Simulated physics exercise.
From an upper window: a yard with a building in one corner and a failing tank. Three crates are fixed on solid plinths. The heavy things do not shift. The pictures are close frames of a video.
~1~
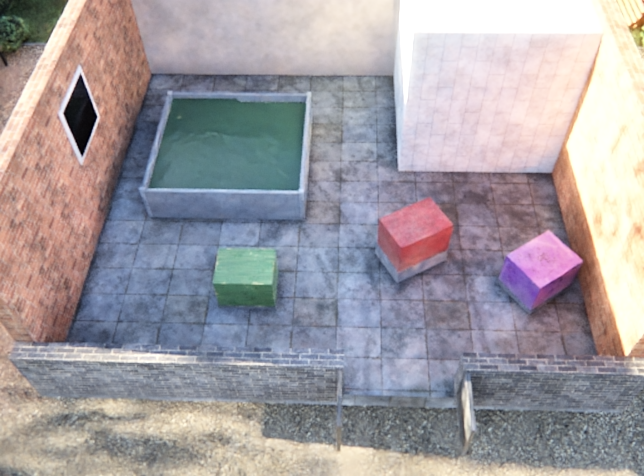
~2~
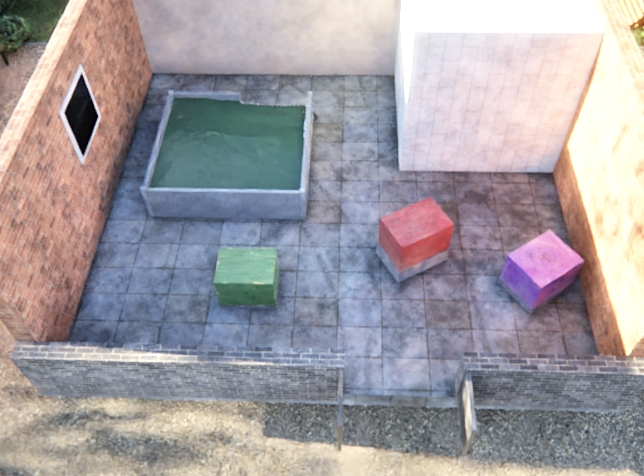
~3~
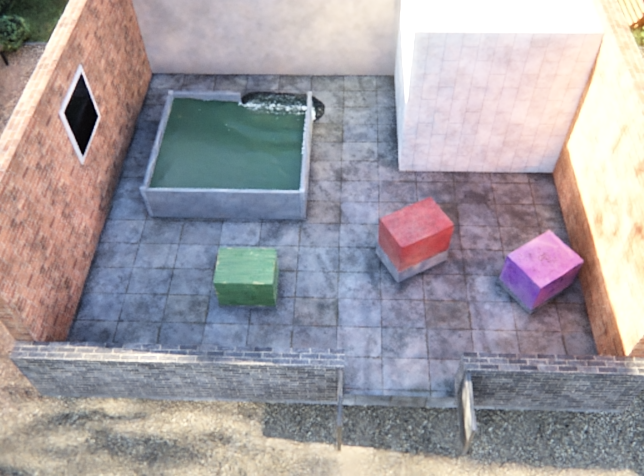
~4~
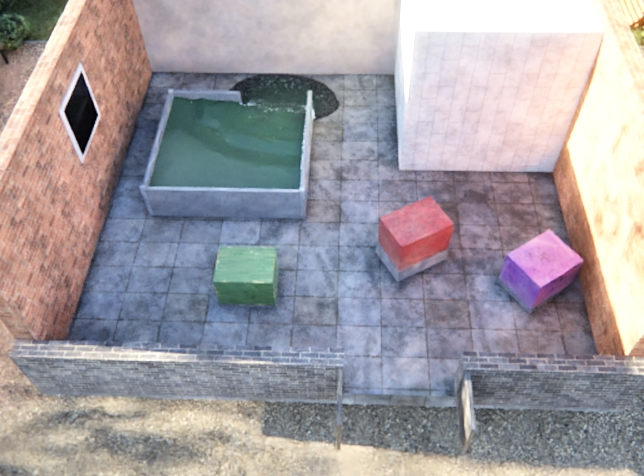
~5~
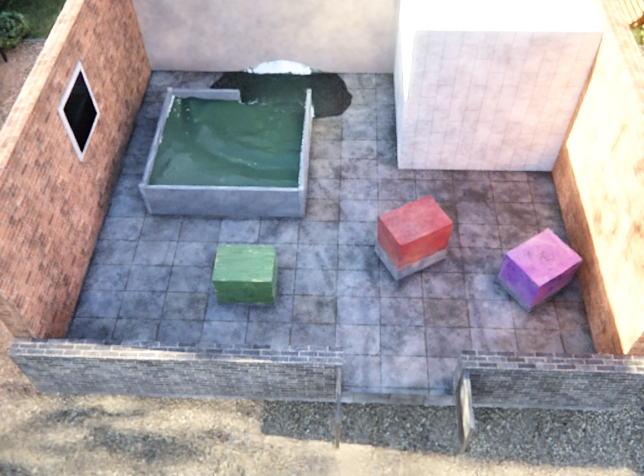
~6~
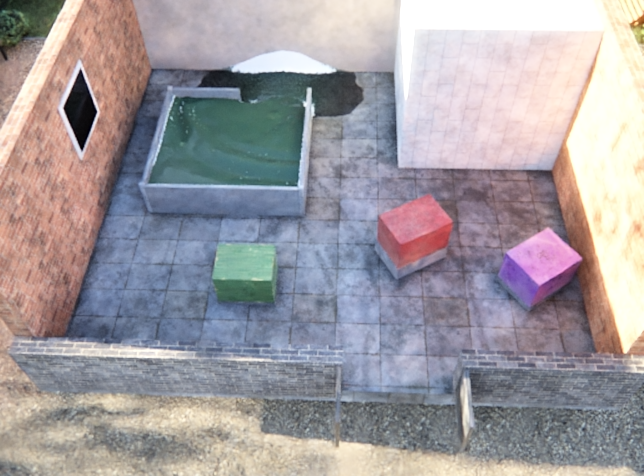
Walled yard with a tank of green water breaching at its far corner, dark water spreading over the paving behind it.
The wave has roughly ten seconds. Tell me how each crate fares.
The red crate keeps dry; the purple crate keeps dry; the green crate is soaked.
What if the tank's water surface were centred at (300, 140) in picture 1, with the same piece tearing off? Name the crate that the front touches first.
The red one.
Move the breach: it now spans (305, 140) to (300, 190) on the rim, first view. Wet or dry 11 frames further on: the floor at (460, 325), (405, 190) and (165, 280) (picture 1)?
In turn: Free of water, awash, clear.
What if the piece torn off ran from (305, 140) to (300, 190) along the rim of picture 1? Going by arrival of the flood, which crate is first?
That is the crate marked red.
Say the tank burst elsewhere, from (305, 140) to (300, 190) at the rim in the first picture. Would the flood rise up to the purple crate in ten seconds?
Then: Purple crate is topped.
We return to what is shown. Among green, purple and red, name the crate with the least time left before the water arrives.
It is the red one.
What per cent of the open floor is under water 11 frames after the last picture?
Roughly 20 per cent.
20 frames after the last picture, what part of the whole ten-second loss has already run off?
I make it 0 per cent.
A moment on, water covers 15 % of the floor; the red crate not reached, the purple crate not reached, the green crate not reached.
Next, water covers 20 % of the floor; the red crate not reached, the purple crate not reached, the green crate not reached.
Then, water covers 45 % of the floor; the red crate water round its plinth, the purple crate not reached, the green crate not reached.
Later, water covers 70 % of the floor; the red crate water round its plinth, the purple crate water round its plinth, the green crate water round its plinth.
In the end, water covers 90 % of the floor; the red crate stayed above the water, the purple crate stayed above the water, the green crate was topped.
